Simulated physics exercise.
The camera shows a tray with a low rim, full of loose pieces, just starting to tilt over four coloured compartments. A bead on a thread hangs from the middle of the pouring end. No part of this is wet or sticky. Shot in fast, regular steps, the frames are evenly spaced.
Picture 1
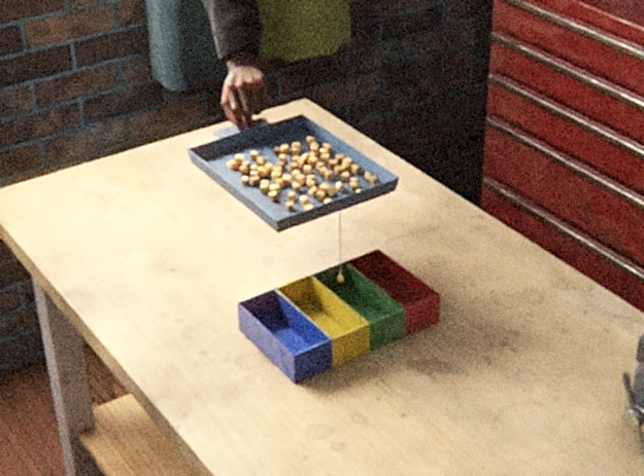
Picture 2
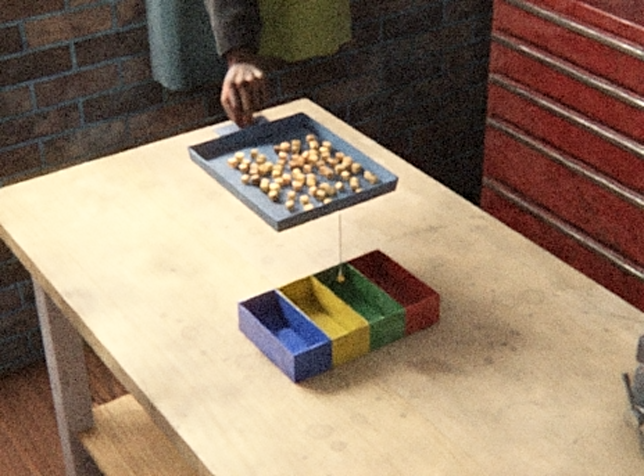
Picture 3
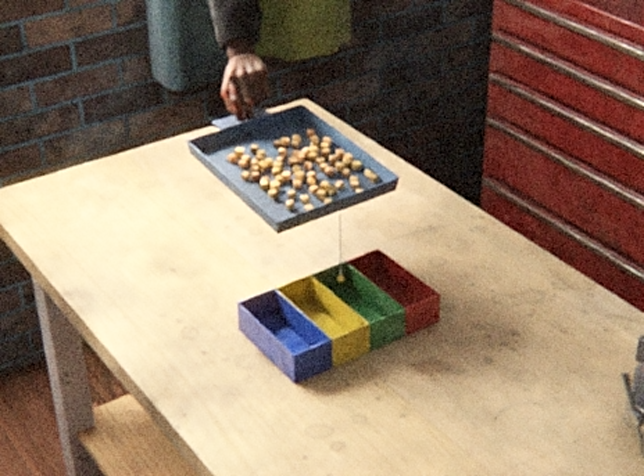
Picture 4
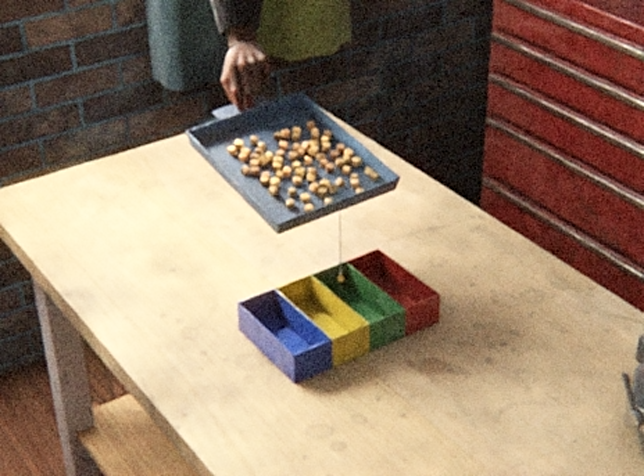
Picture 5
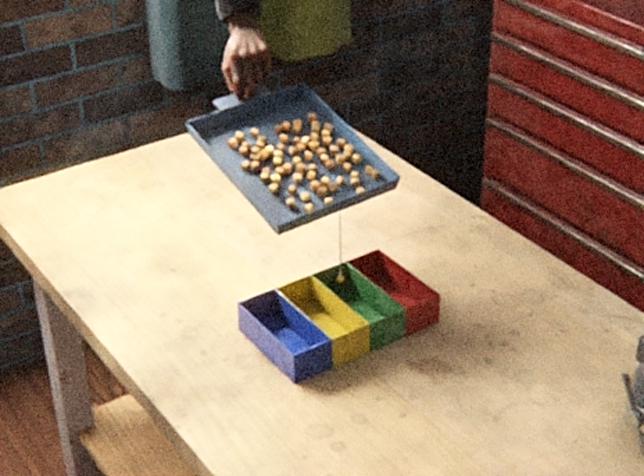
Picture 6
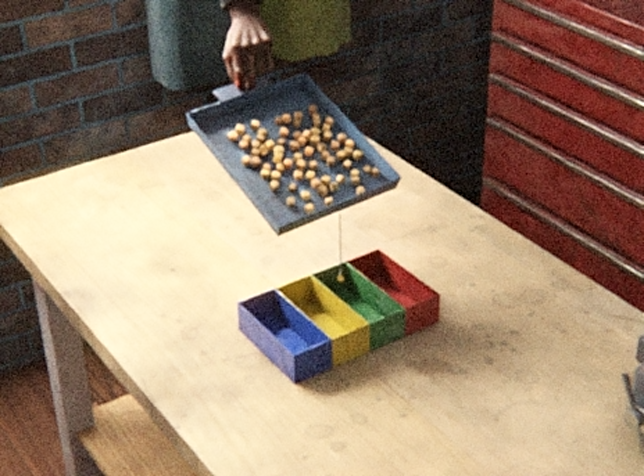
A shallow blue tray loaded with small wooden pieces starts nearly level above a box of blue, yellow, green and red compartments. A hand at the far side gradually raises that end, tilting the tray toward its near left corner, while the pieces keep their places and the thread's bead hangs still.
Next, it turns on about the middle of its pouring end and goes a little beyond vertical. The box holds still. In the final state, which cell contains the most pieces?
The yellow one contains the most.
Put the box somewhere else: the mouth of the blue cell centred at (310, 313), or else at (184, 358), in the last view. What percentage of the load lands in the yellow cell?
Roughly 30% first, roughly 0% second.
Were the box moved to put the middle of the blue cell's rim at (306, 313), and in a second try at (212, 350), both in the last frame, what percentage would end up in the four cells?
First case around 70 %, second case around 60 %.
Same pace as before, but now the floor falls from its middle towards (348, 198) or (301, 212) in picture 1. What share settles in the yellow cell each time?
About 0 and 40 percent.
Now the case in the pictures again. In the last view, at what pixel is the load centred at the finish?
Somewhere around (340, 341) in the last picture.
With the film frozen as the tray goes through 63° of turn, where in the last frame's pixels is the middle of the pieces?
The load's middle is around (325, 194).
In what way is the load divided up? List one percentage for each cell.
So the blue cell ends up with 20 % of the load, the yellow cell with 40 %, the green cell with 20 %, and the red cell with 10 %.
Just after the last frame, tray tipped steeply; almost all on the tray; just a few falling or outside the box.
A moment on, tray tipped past a quarter turn; the larger part on the tray; just a few in the blue cell; just a few in the yellow cell; about a tenth falling or outside the box.
Further on, tray tipped past a quarter turn; roughly a third in the yellow cell; roughly a quarter in the blue cell; roughly a quarter in the green cell; about a tenth in the red cell; about a tenth falling or outside the box.
When it is over, tray tipped past a quarter turn; roughly a third in the yellow cell; roughly a quarter in the blue cell; roughly a quarter in the green cell; about a tenth in the red cell; about a tenth outside the box.
